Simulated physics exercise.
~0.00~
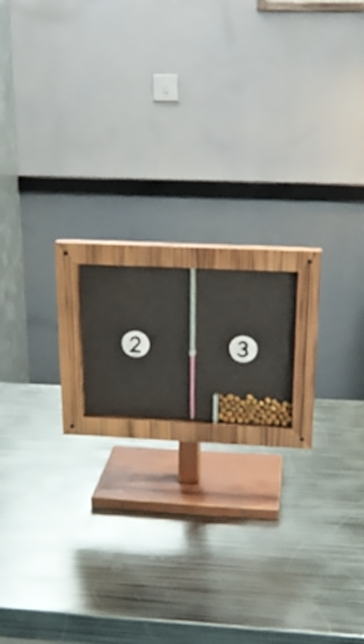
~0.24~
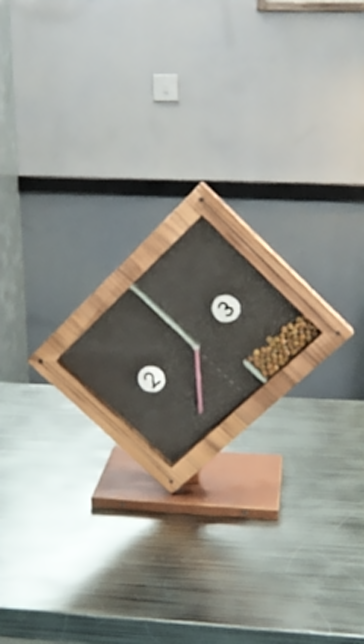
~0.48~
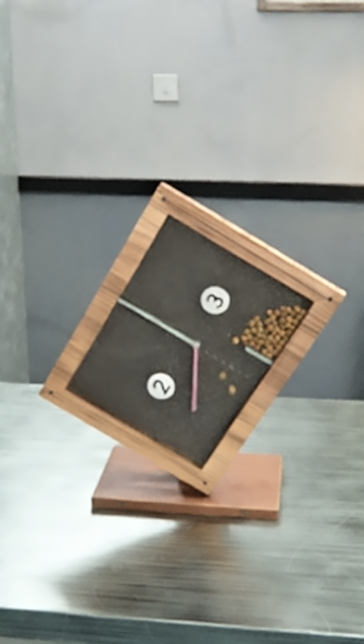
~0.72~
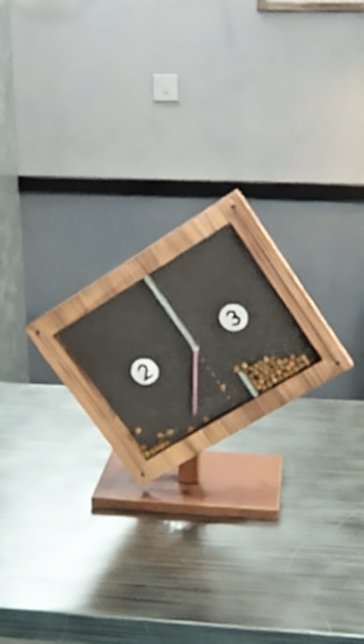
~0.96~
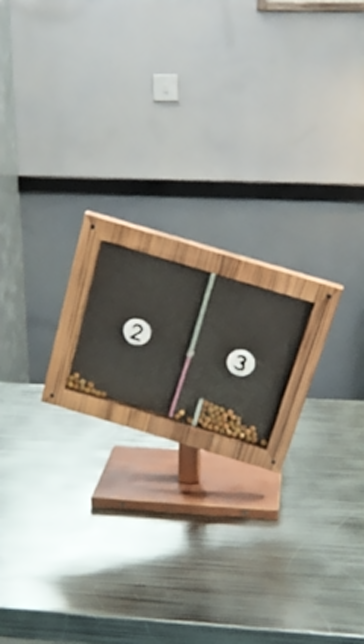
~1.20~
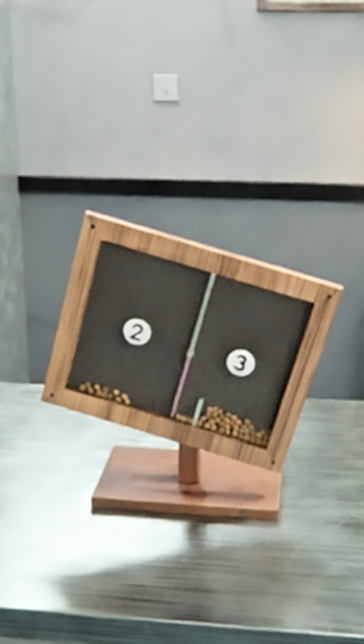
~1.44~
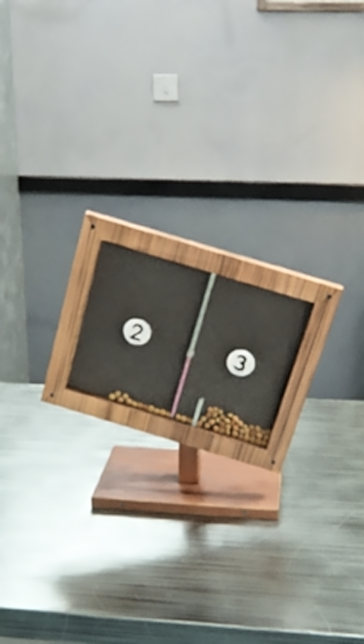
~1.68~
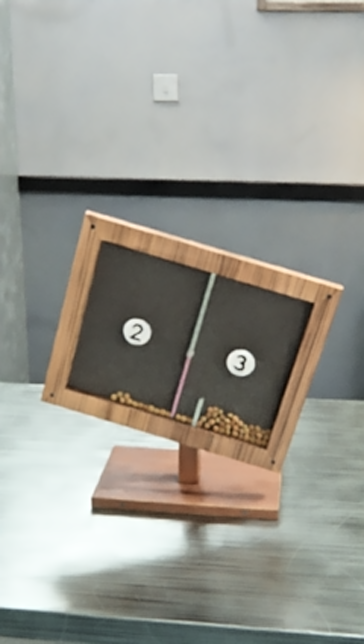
A framed box tips left, then right, leaving some beads left and more right.
